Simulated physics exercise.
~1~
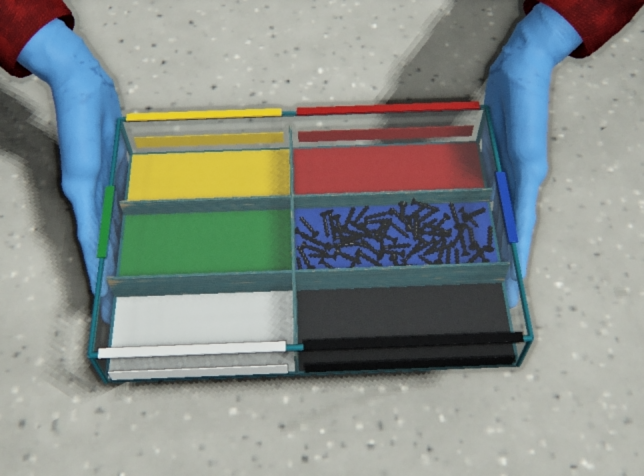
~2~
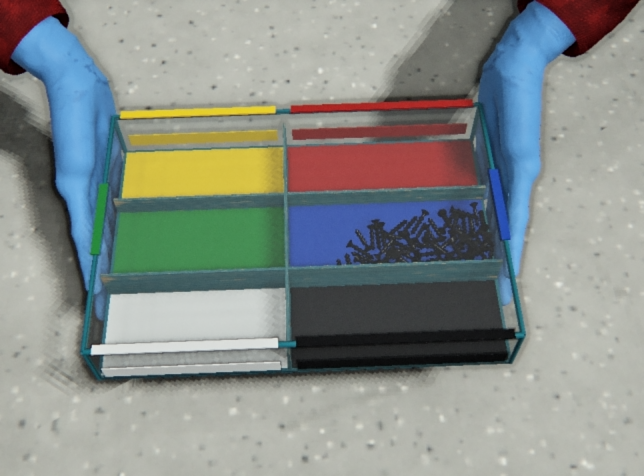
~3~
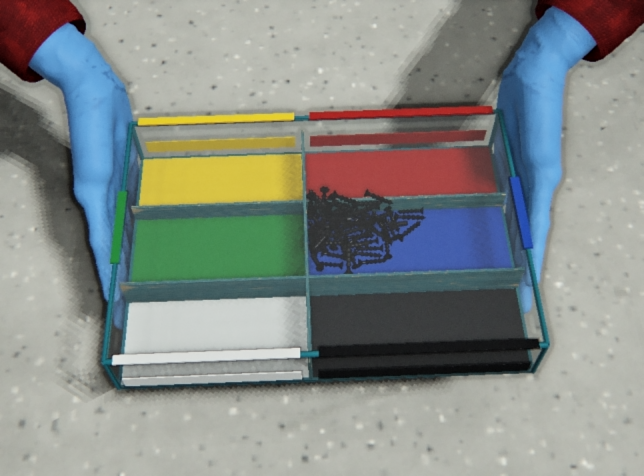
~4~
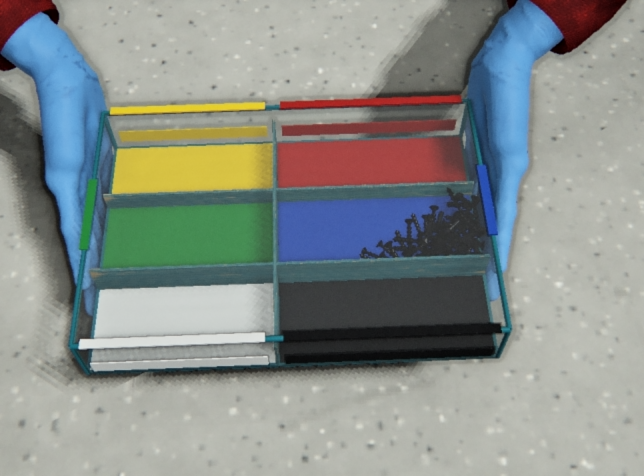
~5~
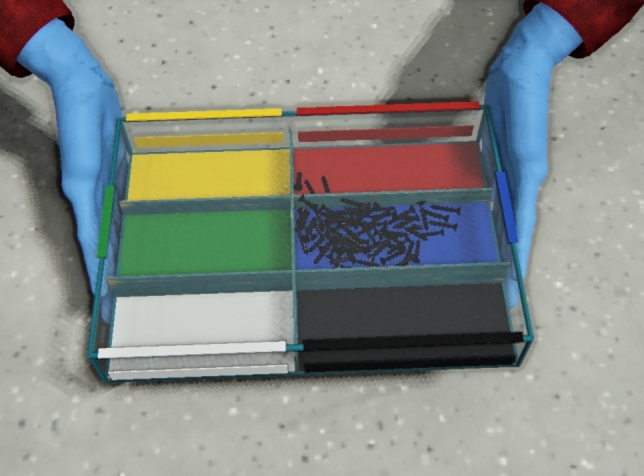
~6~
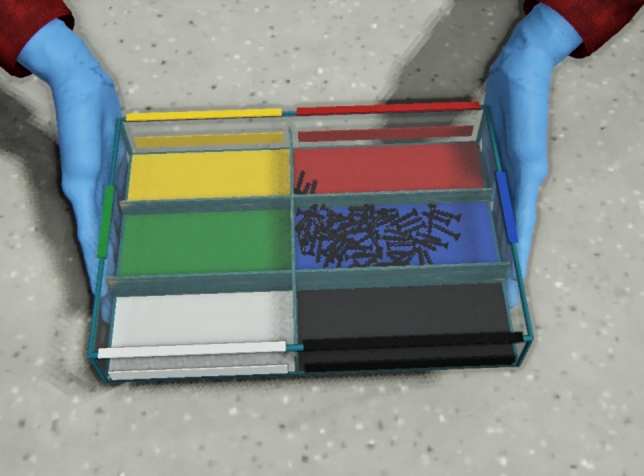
Gloved hands shake a divided box sideways, and most black screws stay in the blue section.
